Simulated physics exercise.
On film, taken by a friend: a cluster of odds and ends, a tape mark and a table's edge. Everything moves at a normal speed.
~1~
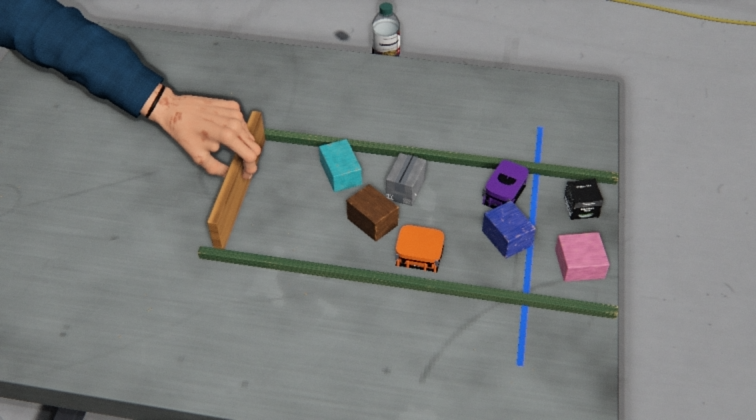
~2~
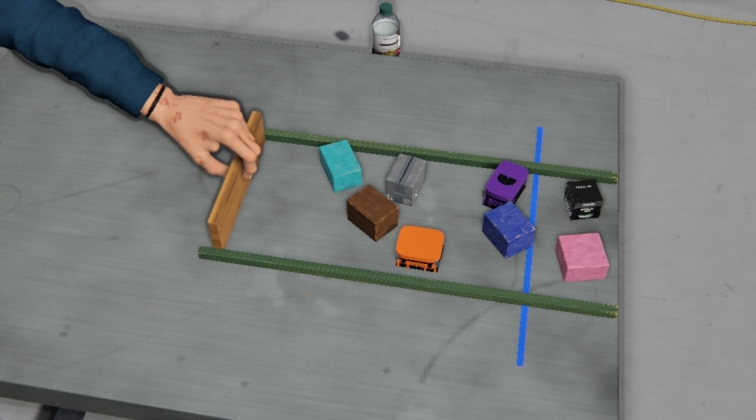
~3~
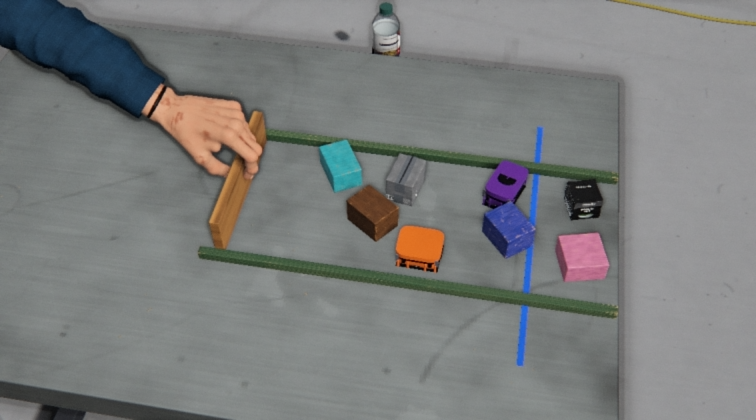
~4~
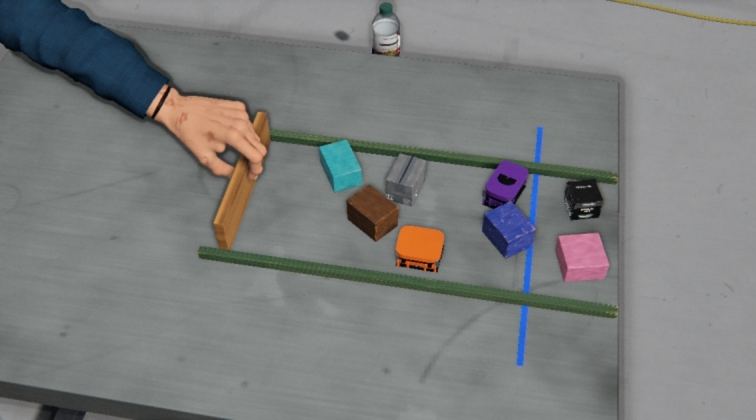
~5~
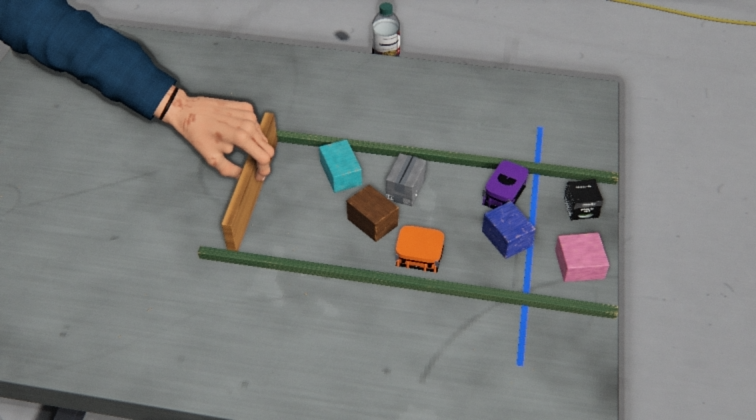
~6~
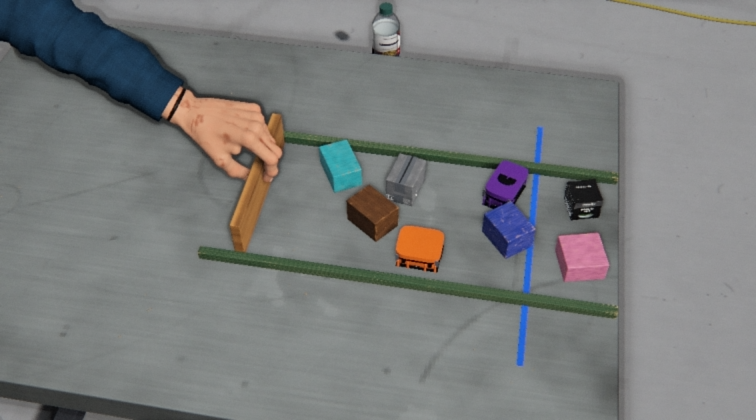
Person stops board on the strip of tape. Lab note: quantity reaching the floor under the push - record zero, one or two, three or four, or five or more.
Most likely a single one or a pair will drop off.
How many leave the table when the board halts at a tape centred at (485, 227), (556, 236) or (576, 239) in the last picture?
Result per try: 0; 3; 5.
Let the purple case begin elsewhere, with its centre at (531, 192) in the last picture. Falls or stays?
Placed like that, it is safe.
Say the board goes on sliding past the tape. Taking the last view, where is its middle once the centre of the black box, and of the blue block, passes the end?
I reckon its middle sits around (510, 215) and then around (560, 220).
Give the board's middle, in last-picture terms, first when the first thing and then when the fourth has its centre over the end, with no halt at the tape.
Roughly (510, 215) and then roughly (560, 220).
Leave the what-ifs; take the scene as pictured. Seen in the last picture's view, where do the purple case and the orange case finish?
In the last picture the purple case sits at (611, 199) while the orange case sits at (547, 277).
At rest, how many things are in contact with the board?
Looks like 3 of them, all told.
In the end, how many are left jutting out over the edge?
Count: 1.
Early on, none off yet; pink block at rest near (581, 257); black box at rest near (583, 200); blue block at rest near (508, 230).
Finally, the number that fall off is one or two; lost, black box and pink block.
